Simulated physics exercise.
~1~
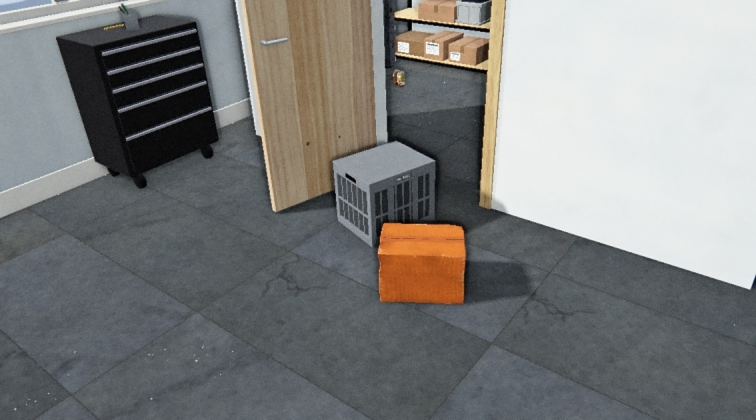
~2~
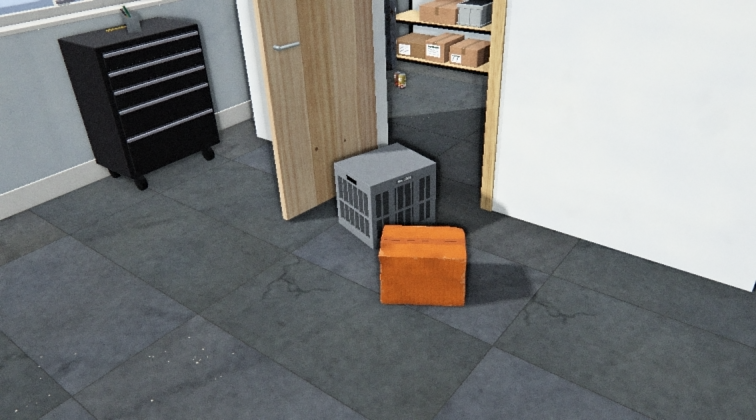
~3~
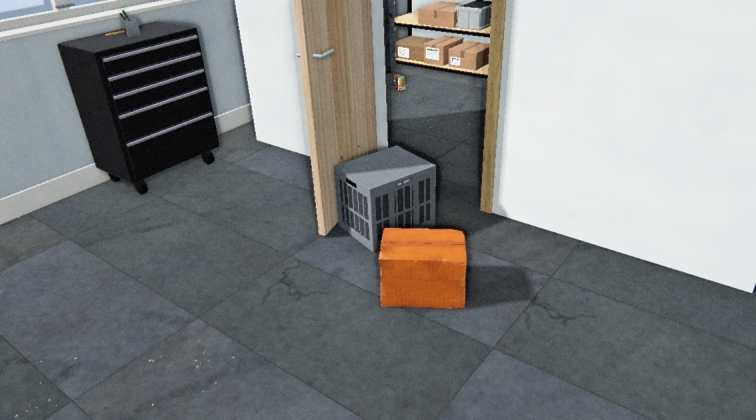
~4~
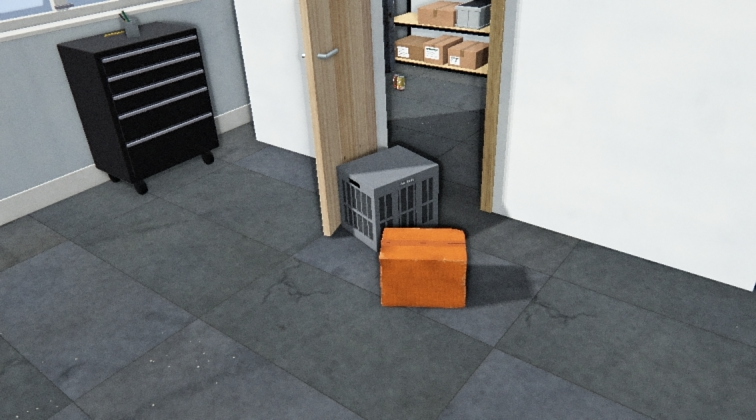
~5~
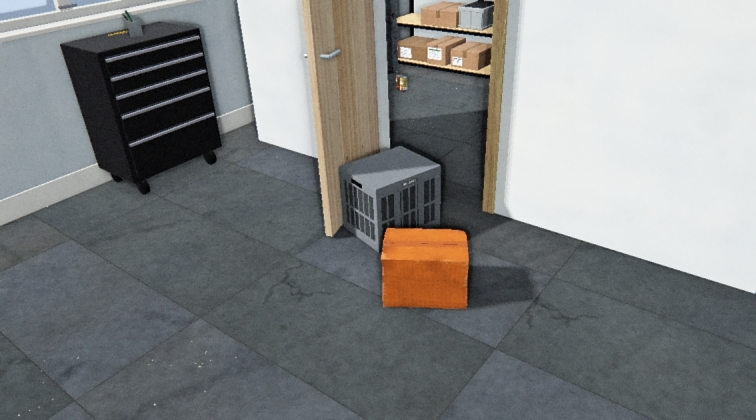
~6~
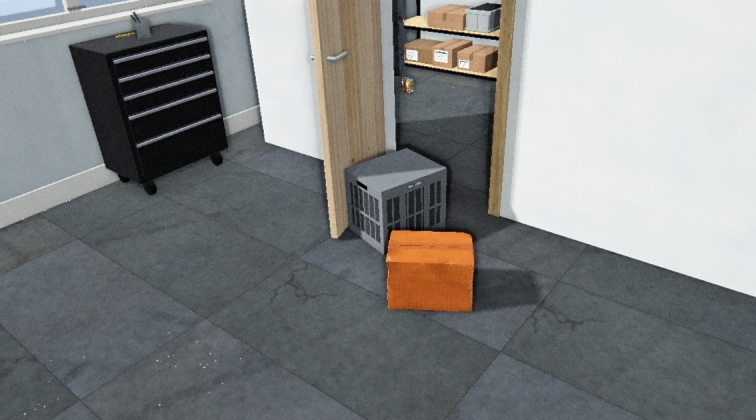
In a doorway between a dark drawer cabinet and a white wall, a wooden door swung partway toward closing, then stopped against a grey crate behind an orange box and stayed open, with the crate and box still in place.
